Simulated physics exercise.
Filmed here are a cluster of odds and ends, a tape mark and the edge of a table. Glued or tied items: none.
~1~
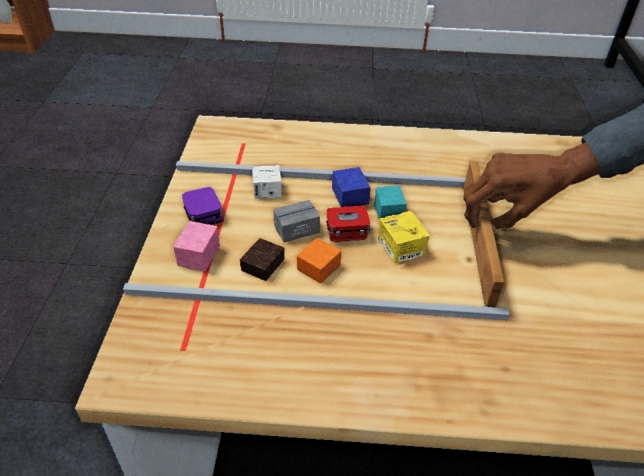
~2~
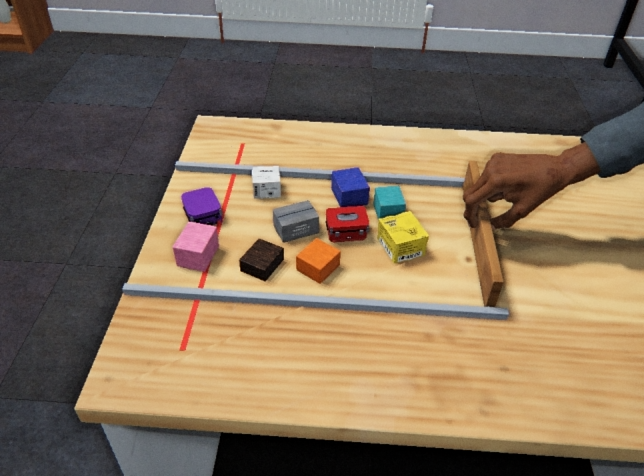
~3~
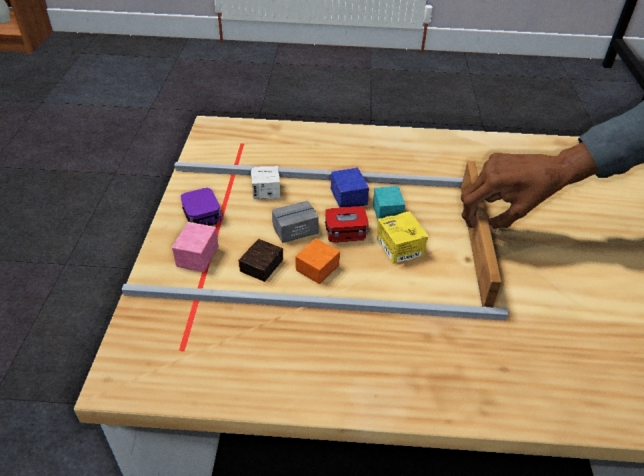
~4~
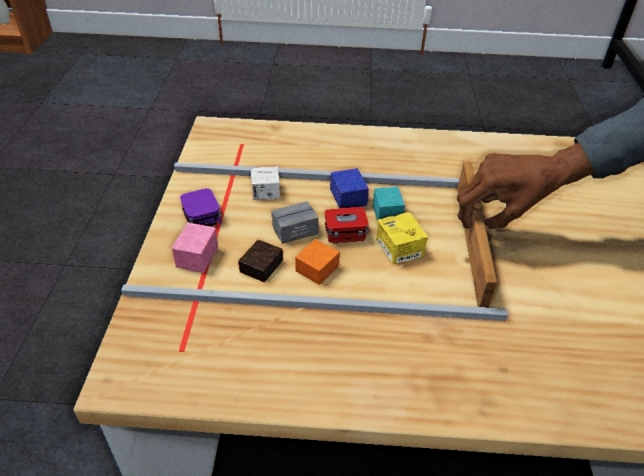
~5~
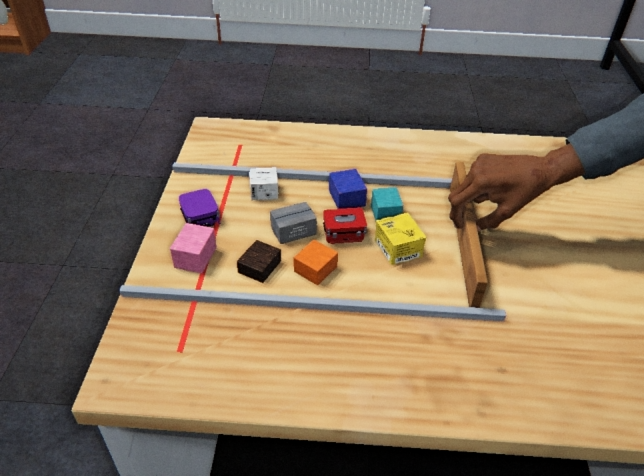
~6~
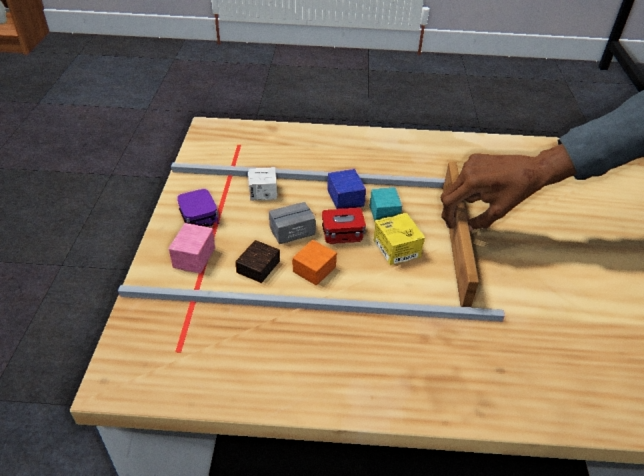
On a pale wooden table, a cluster of ten small, variously coloured boxes sits between two grey rails, near and across a red tape line. A hand at the right grips an upright wooden board, then slides it slightly left toward the boxes, which stay in their arrangement.
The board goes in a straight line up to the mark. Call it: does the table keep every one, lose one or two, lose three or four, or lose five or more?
It loses three or four.
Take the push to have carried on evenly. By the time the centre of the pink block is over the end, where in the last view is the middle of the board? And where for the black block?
The middle is at (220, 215) when it's the pink block, and at (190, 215) when it's the black block.
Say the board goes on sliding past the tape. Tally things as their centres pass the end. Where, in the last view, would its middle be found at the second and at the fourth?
The middle is near (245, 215) first and near (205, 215) after.
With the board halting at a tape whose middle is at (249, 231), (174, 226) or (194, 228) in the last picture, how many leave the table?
Going through them in order, you'd see 1, 6 and 5.
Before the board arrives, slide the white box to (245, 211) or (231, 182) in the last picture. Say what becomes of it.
In the two tries the white box ends up below and is not knocked off, in that order.
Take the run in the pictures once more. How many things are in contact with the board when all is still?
In contact: 4.
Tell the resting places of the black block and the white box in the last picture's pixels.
Look around (157, 258) for the first and around (180, 173) for the second.
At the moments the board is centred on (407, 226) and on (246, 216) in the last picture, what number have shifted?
I make it 1 at the first spot and 10 at the other.
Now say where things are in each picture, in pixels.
The first frame shows purple case (203, 208); pink block (197, 246); white box (267, 182); board (481, 229); tape (219, 227).
The second frame shows pink block (197, 246); black block (262, 259).
The third frame shows white box (266, 183); board (478, 229).
The fourth frame shows purple case (201, 210); grey box (295, 222).
The fifth frame shows pink block (194, 248); yellow box (400, 239).
The sixth frame shows purple case (198, 210); pink block (193, 248); white box (263, 184); board (459, 229); tape (215, 229).
A little later, none off yet; purple case at rest near (198, 210); pink block at rest near (193, 248); white box at rest near (263, 184).
Next, none off yet; purple case shifted about its own width near (164, 203); pink block at rest near (193, 248); white box shifted about its own width near (237, 178).
When it is over, the number that fall off is three or four; down, grey box, pink block and purple case.
